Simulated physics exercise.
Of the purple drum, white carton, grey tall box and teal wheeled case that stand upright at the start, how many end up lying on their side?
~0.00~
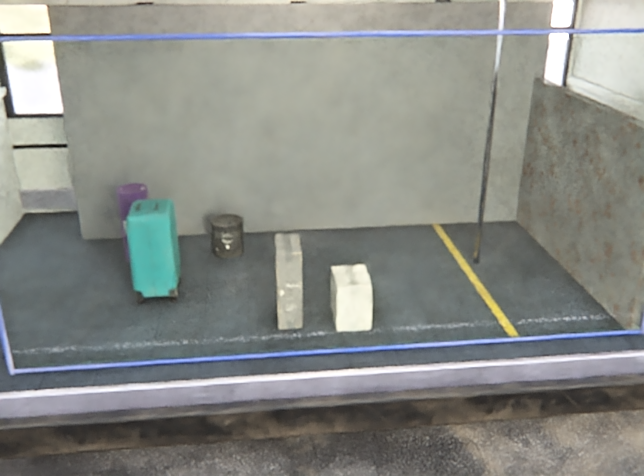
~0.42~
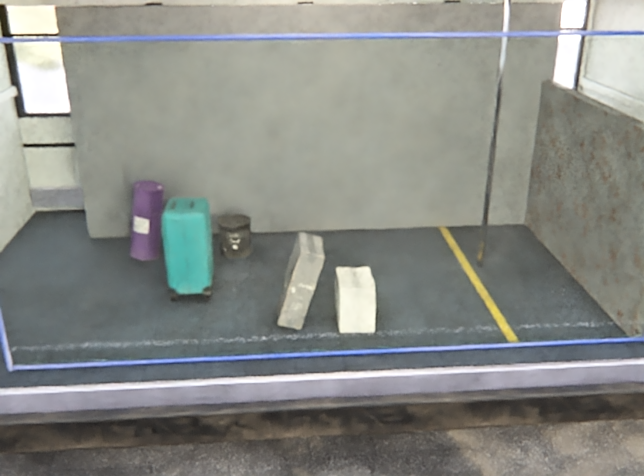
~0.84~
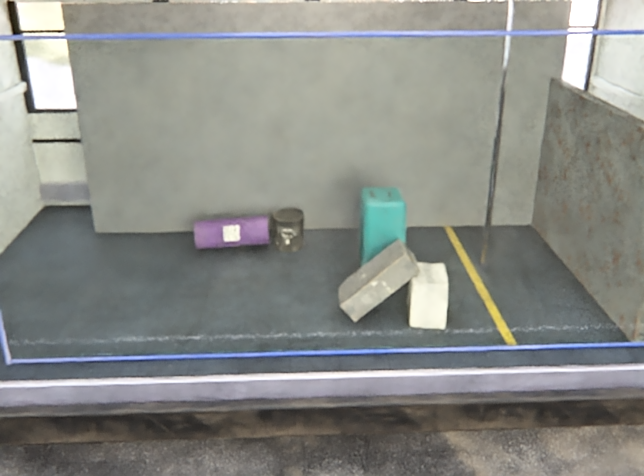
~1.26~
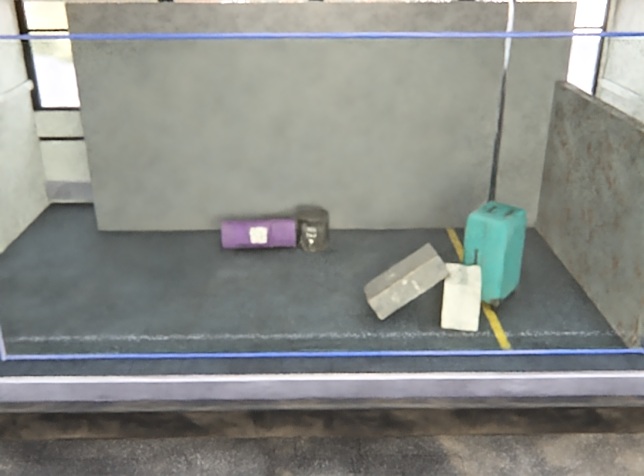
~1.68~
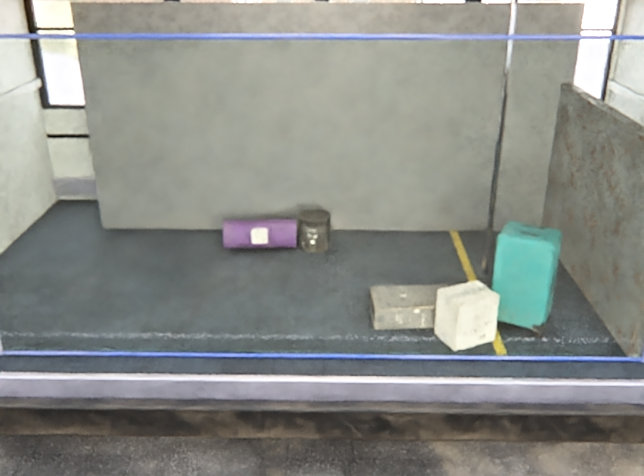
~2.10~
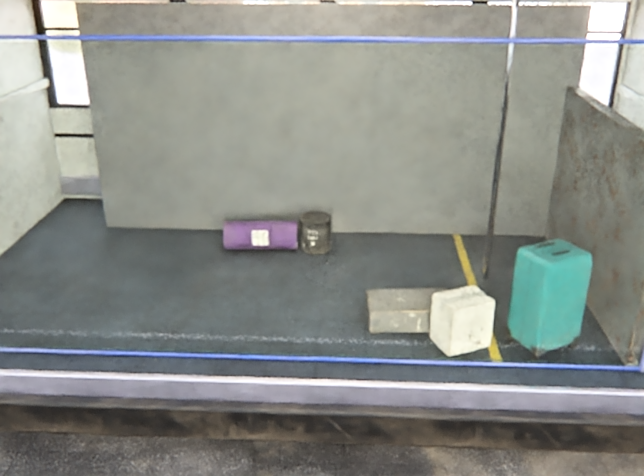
Two of them end up lying on their side, the purple drum and the grey tall box.
